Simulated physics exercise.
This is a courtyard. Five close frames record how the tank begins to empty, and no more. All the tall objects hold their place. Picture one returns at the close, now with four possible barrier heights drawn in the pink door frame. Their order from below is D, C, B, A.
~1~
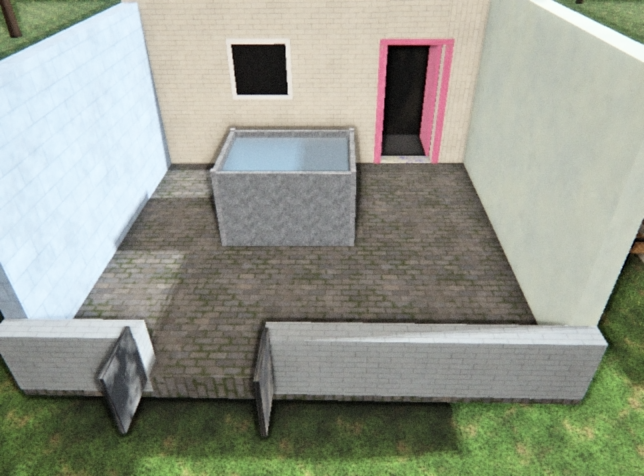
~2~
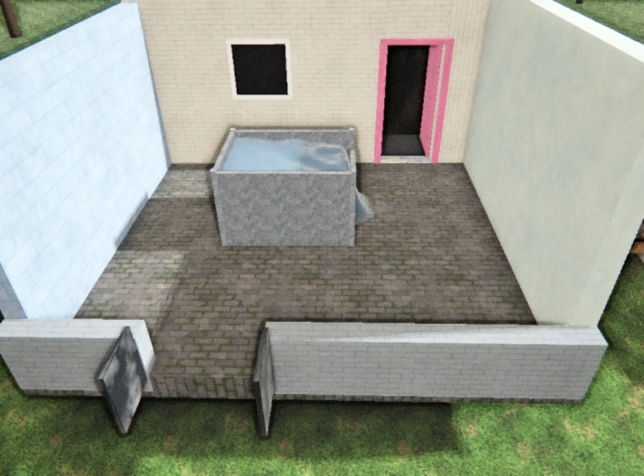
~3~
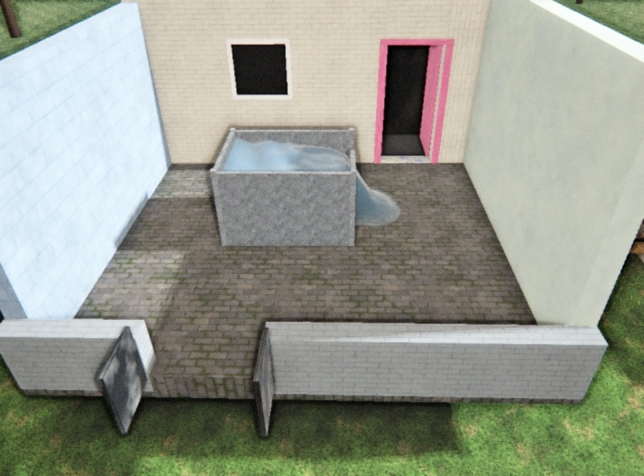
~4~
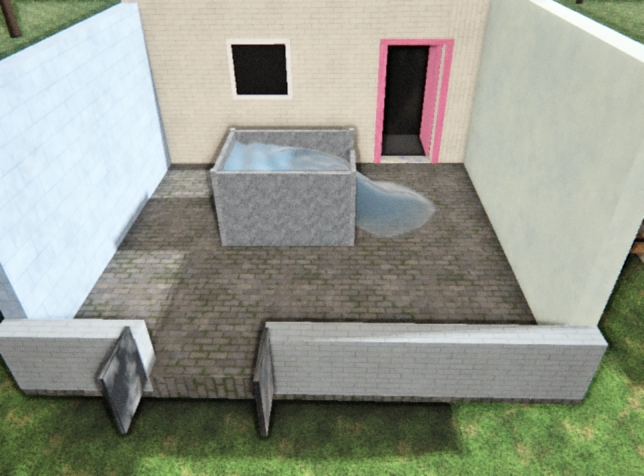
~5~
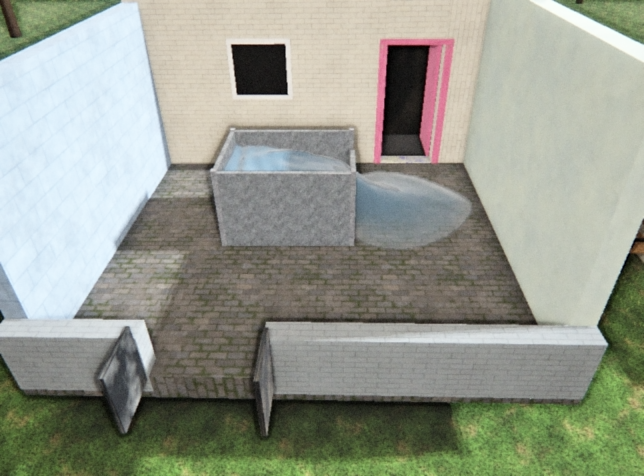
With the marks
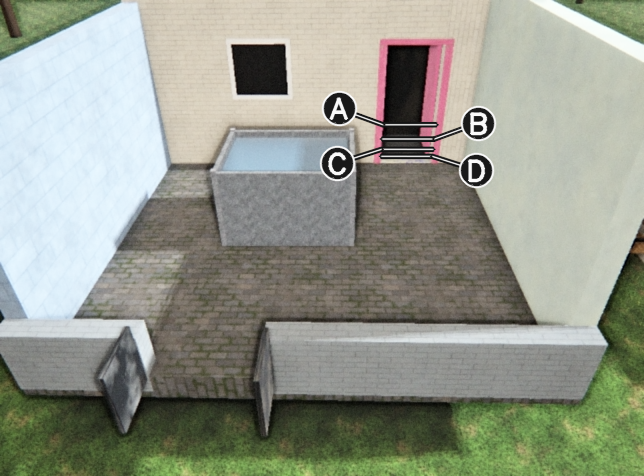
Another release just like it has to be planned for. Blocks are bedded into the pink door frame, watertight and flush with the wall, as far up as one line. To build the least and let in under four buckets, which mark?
C will do.
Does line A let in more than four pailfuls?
No, not at all.
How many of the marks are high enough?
Three.
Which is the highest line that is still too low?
That would be D.
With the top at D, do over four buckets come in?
Yes.
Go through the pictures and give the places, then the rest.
Water in the tank at rest, its middle at (288, 155); foot of the pink doorway at (406, 163); open gate at (204, 317).
Water covers 1 % of the ground, its front hidden from here.
Water covers 3 % of the ground and shows as far out as (393, 215).
Water covers 7 % of the ground and shows as far out as (426, 201).
Water covers 14 % of the ground and shows as far out as (465, 201).
On the marked copy, A at (409, 124); B at (408, 139); C at (407, 149); D at (406, 156); from the bottom up D, C, B, A.
With A, nothing gets over.
With B, nothing gets over.
With C, a bucket or two gets in.
With D, about 13 bucketfuls get in.
